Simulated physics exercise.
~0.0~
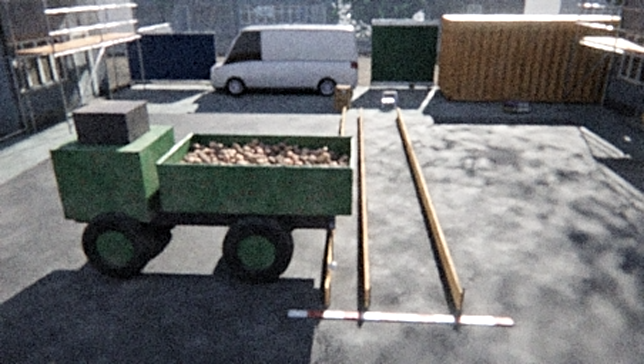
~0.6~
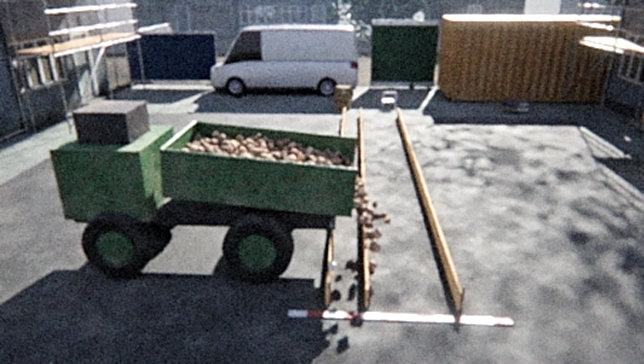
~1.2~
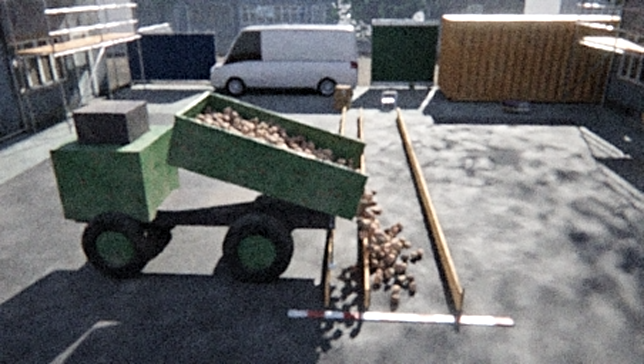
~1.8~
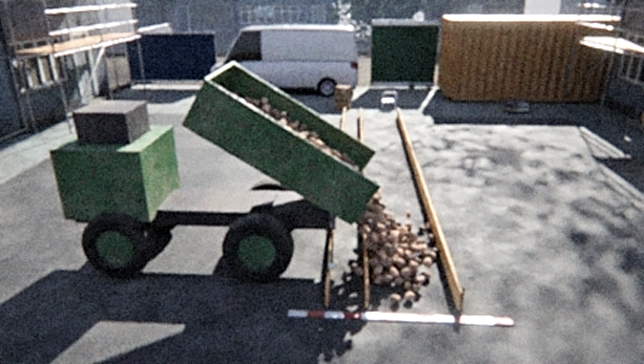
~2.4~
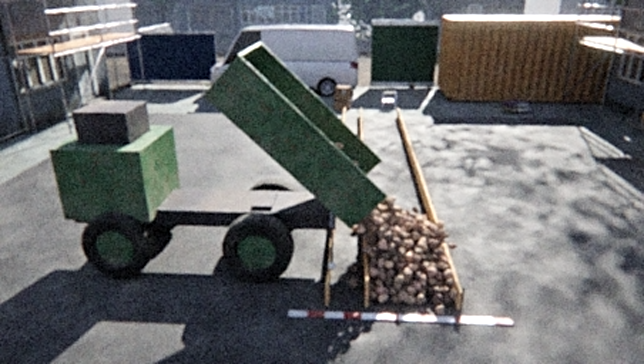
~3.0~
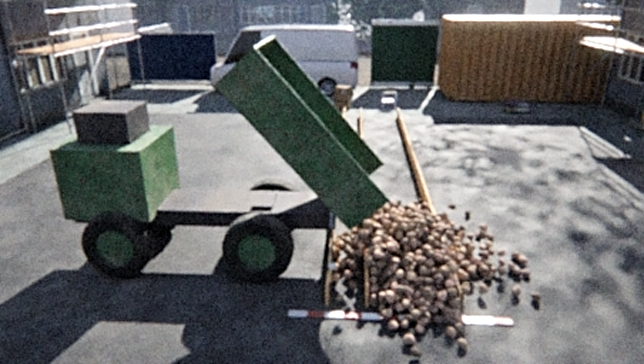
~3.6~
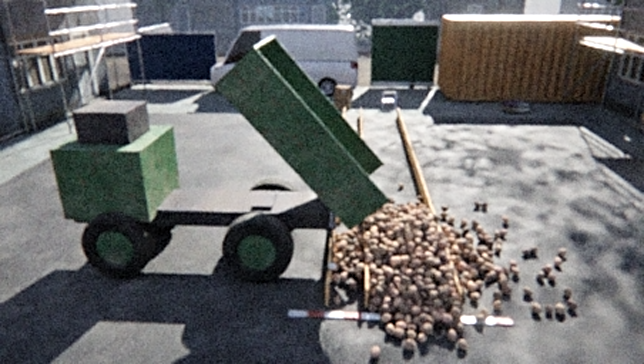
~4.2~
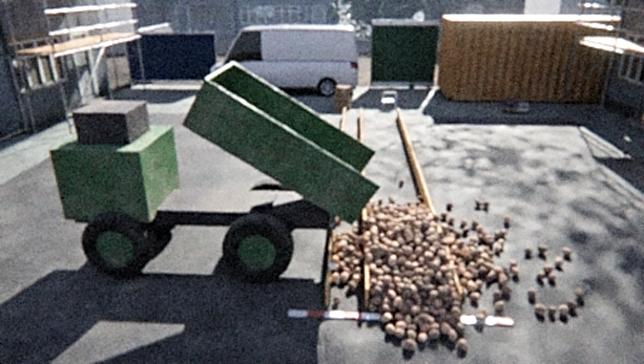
In a paved yard with a white van at the back, a green tipper raised its body and poured round stones to the right between wooden planks, until they spilled over the last board and lay in a broad heap as the emptied body began lowering.
